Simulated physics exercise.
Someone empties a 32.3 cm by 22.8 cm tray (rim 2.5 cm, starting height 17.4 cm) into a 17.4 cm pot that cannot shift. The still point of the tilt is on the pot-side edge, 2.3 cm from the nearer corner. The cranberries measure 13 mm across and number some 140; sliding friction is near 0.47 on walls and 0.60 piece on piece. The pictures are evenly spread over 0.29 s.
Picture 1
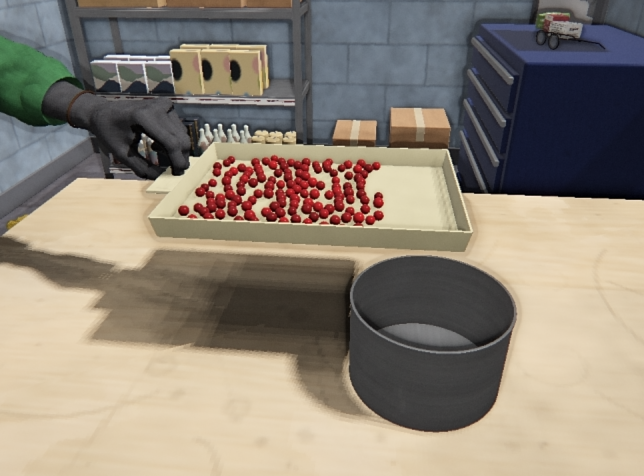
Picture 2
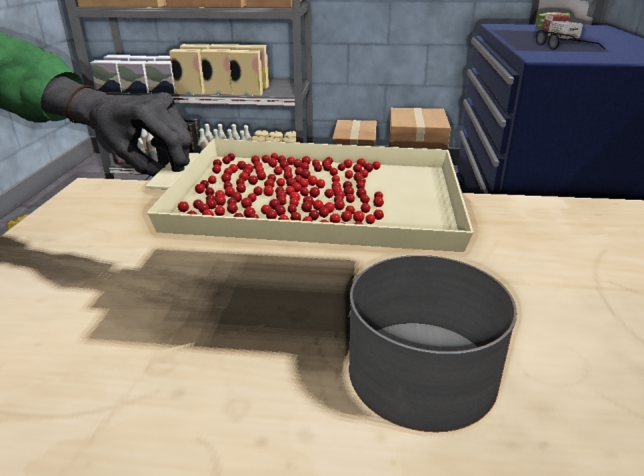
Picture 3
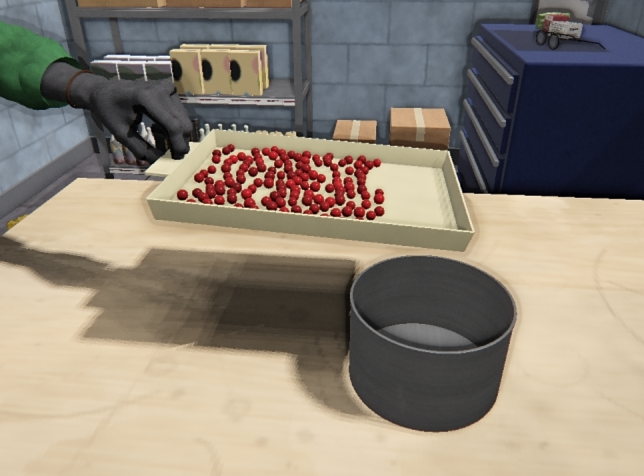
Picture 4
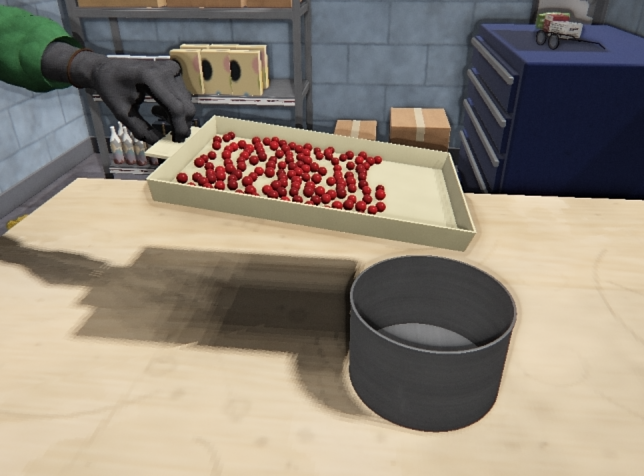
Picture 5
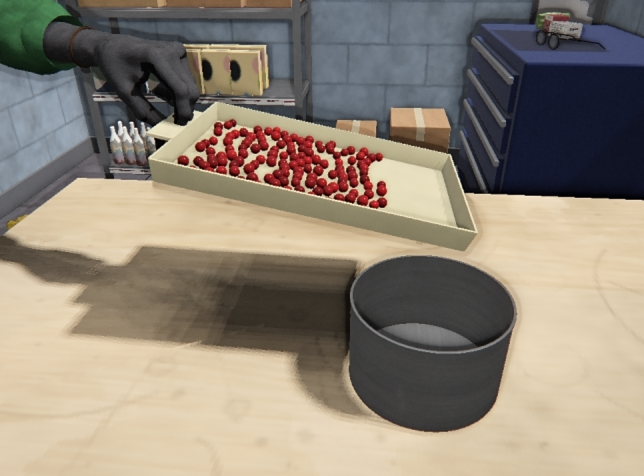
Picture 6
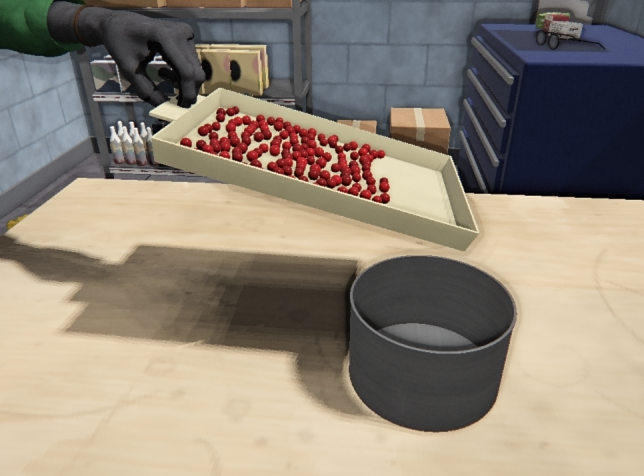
The clip shows a gloved hand at the left end of a shallow tray of small red cranberries, raising that end so the tray slants gently down toward a dark pot on a wooden table, the berries staying spread inside.
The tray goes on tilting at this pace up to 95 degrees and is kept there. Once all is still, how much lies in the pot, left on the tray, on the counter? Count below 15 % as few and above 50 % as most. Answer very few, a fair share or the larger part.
Pot very few, tray very few, counter the larger part.
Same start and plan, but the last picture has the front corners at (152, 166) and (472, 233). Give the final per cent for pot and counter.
Pot 45, counter 55.
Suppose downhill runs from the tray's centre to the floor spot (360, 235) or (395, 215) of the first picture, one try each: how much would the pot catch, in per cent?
Some 55 and 40 per cent.
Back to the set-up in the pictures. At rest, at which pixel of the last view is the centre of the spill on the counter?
Near (481, 291).
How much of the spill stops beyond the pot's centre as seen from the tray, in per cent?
Some 100 per cent.
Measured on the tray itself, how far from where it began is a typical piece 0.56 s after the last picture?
Roughly 16 cm.
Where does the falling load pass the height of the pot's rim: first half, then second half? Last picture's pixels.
First near (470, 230), later near (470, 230).
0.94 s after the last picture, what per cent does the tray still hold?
Roughly 90 per cent.
Then, 0.56 s after the last picture, tilt 53 degrees; the tray holds 100 %, the pot 0 %.
Then, 0.94 s after the last picture, tilt 78 degrees; the tray holds 90 %, the pot 0 %.
Then, 1.40 s after the last picture, tilt 95 degrees; the tray holds 45 %, the pot 5 %.
In the end, pot 10 %, tray 0 %, counter 90 %.
